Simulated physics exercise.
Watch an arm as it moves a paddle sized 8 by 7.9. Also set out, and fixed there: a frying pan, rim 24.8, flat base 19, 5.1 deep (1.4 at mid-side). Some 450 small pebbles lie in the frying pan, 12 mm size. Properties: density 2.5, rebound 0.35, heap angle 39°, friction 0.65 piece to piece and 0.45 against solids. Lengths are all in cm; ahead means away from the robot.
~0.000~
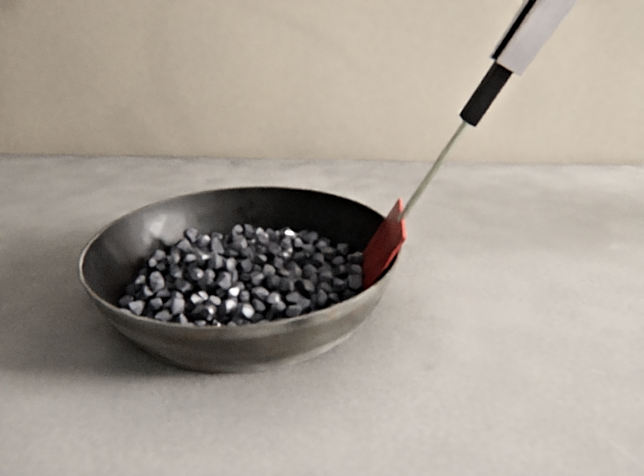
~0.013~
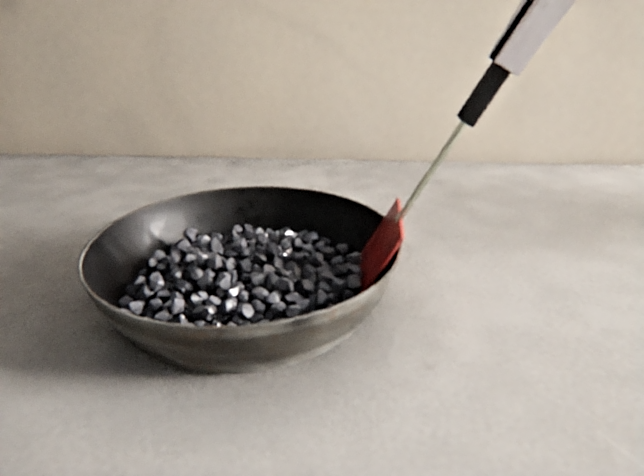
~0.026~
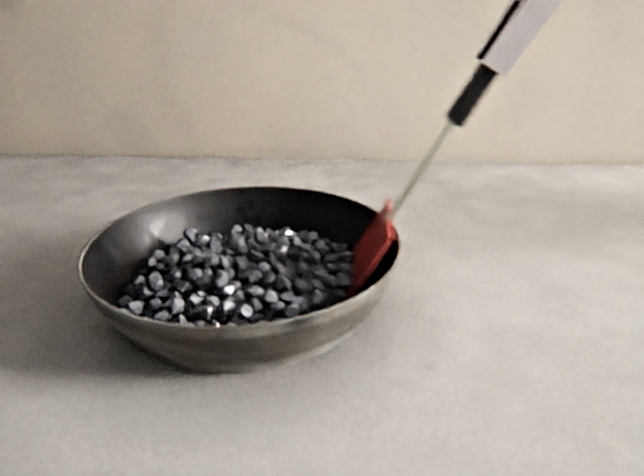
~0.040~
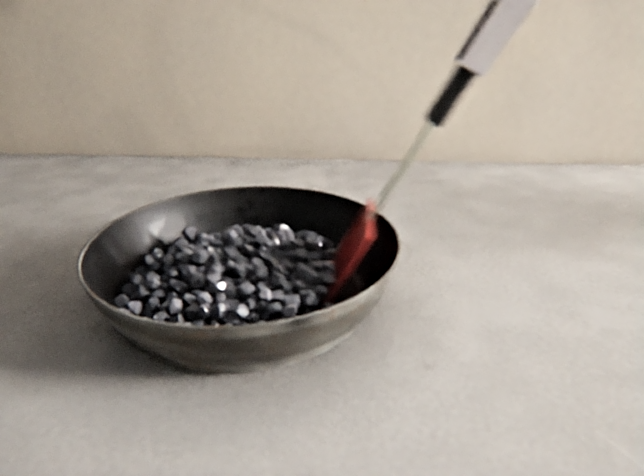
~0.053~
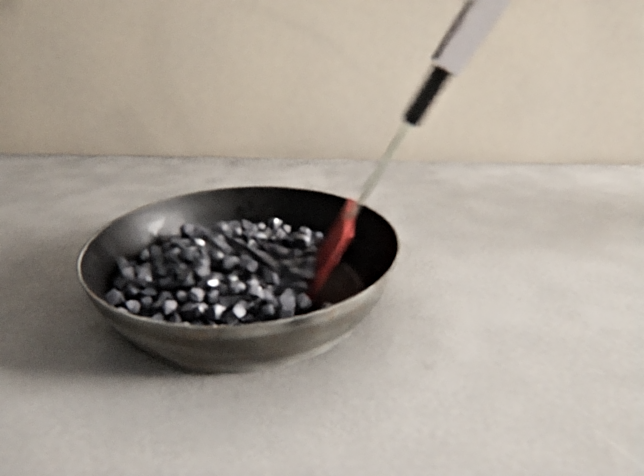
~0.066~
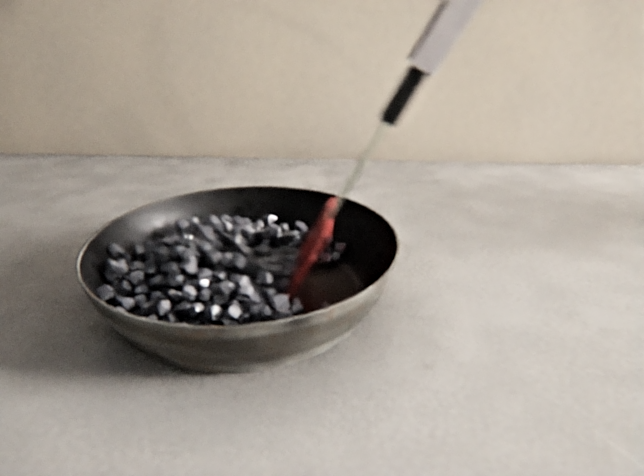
To begin with, a red paddle on a thin rod rests against the right inner side of a frying pan holding many small dark pebbles. The arm then sweeps the paddle leftward through the pan, pushing the pebbles into a heap toward the left and baring some of the base on the right.
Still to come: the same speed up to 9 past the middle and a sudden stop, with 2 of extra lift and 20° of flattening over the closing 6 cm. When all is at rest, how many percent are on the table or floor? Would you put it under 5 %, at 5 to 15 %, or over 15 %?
I would say over 15 %.
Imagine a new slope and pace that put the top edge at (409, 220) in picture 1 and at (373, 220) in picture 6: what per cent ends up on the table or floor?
Some 10 percent ends up on the table or floor.
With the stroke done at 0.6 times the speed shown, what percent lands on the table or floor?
Roughly 15 percent ends on the table or floor.
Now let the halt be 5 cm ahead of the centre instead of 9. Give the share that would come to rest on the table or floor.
I'd expect close to 10 per cent then.
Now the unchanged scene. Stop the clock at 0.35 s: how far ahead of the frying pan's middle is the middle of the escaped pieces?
Roughly 18 cm.
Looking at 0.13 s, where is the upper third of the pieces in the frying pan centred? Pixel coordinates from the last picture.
(159, 246).
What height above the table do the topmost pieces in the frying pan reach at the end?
Height at rest: Roughly 6.0 cm.
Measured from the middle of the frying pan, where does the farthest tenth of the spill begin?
It comes out at close to 30 centimetres.
After 0.10 s, sloping 61°, highest piece 8 above the table; 454 in the frying pan.
After 0.13 s, sloping 55°, highest piece 8 above the table; 454 in the frying pan.
After 0.35 s, sloping 41°, highest piece 11 above the table; 332 in the frying pan, 47 on the table or floor, 75 on the blade or in flight.
After 1.40 s, sloping 41°, highest piece 5 above the table; 331 in the frying pan, 123 on the table or floor.
At rest, 331 in the frying pan, 123 on the table or floor. That is 27 % on the table or floor.
